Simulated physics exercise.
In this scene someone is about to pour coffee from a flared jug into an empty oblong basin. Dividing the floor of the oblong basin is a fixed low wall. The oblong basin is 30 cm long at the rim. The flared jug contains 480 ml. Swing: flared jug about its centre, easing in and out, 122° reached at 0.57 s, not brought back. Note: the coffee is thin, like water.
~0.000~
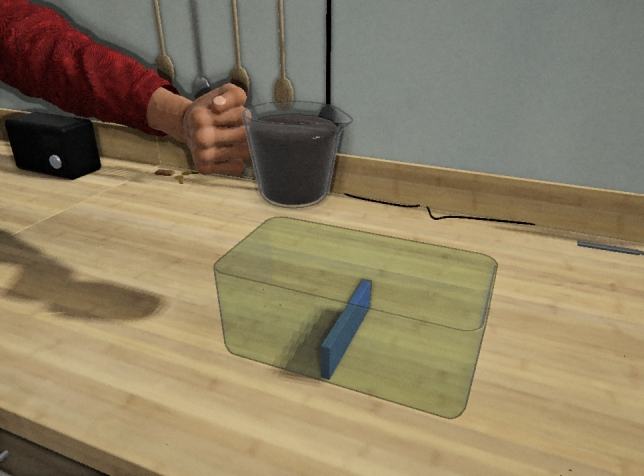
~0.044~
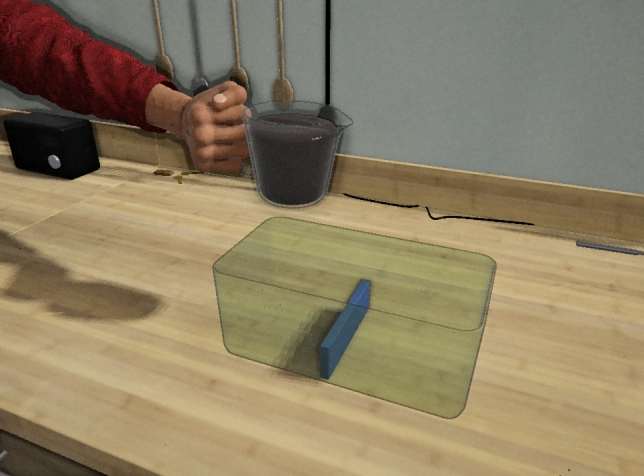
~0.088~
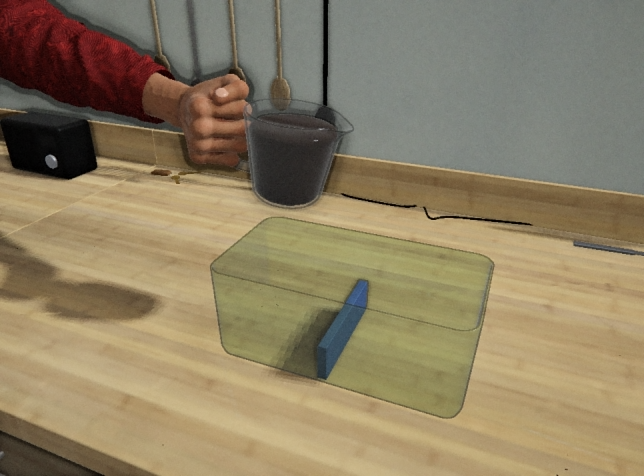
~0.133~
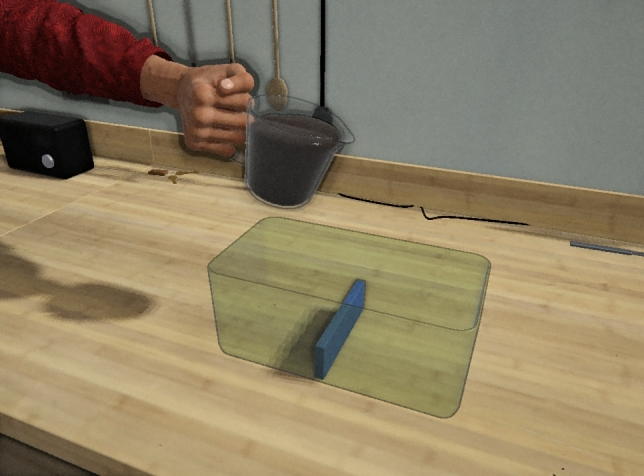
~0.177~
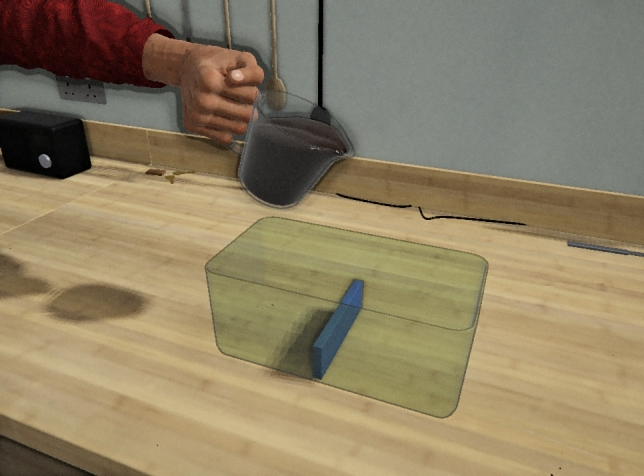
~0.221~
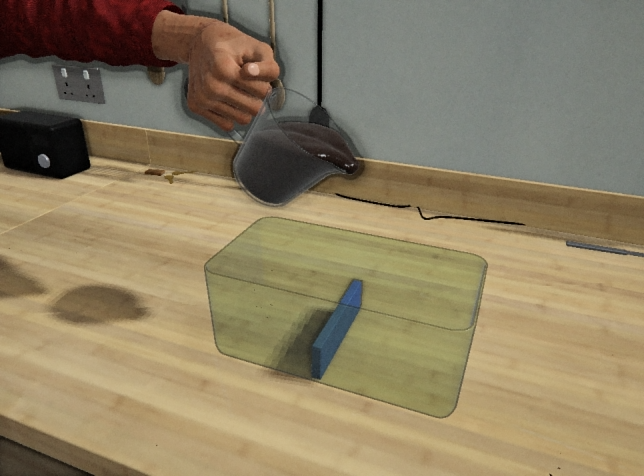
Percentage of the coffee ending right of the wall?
78 per cent.
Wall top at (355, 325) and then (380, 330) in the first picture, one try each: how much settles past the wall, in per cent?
65 then 40 %.
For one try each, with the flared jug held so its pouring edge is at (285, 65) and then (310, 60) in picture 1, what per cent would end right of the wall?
15 then 45 %.
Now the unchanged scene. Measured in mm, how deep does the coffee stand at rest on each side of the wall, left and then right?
Depths at rest: Left around 4 mm, right around 16 mm.
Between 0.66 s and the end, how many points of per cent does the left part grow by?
Change: Approx. 3 %.
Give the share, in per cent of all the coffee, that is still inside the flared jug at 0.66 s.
0 per cent or thereabouts.
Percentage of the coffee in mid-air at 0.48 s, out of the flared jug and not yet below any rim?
24 %.
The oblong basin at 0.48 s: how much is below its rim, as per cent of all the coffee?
50 %, roughly.
After 0.48 s the tilt is 114° and 25 per cent is still to pour, 1 is left of the wall and 50 right of it.
After 0.66 s the tilt is 122° and 0 per cent is still to pour, 16 is left of the wall and 79 right of it.
After 0.86 s the tilt is 122° and 0 per cent is still to pour, 19 is left of the wall and 79 right of it.
After 1.07 s the tilt is 122° and 0 per cent is still to pour, 19 is left of the wall and 78 right of it.
In the end 19 per cent lies left of the wall, 78 right of it and 2 outside.
